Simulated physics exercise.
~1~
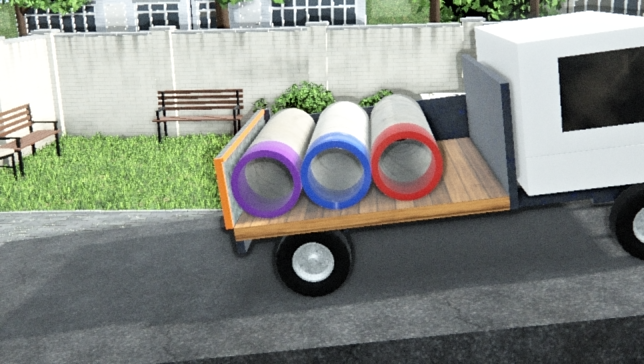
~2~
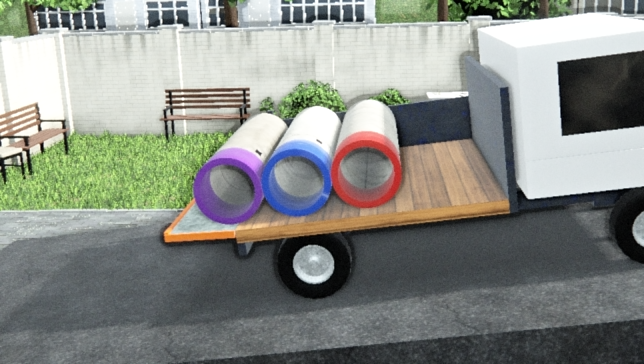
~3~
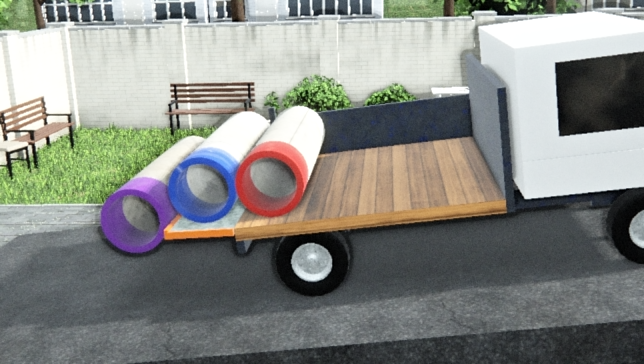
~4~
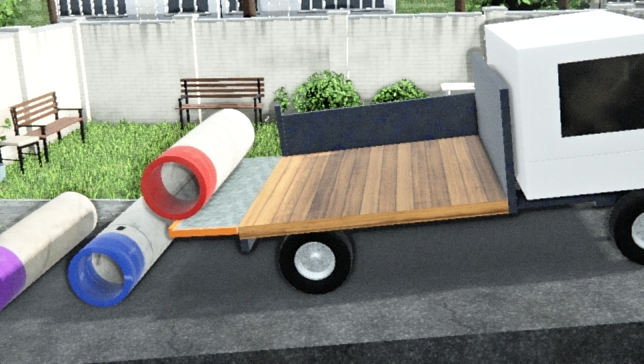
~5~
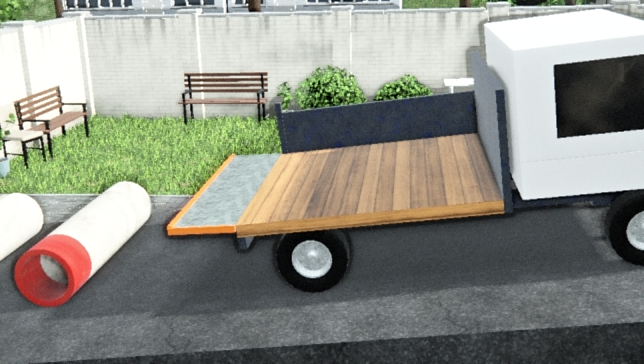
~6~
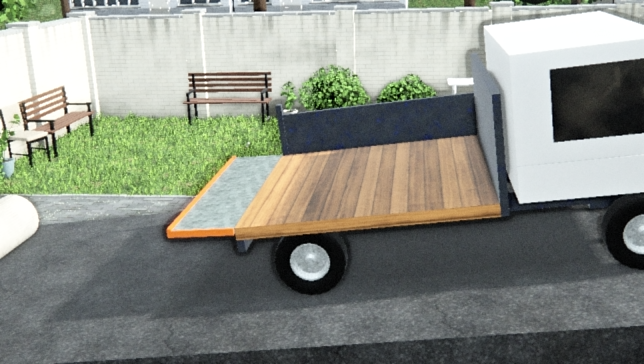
A truck's tailgate drops and three concrete pipes roll left off it onto the road.
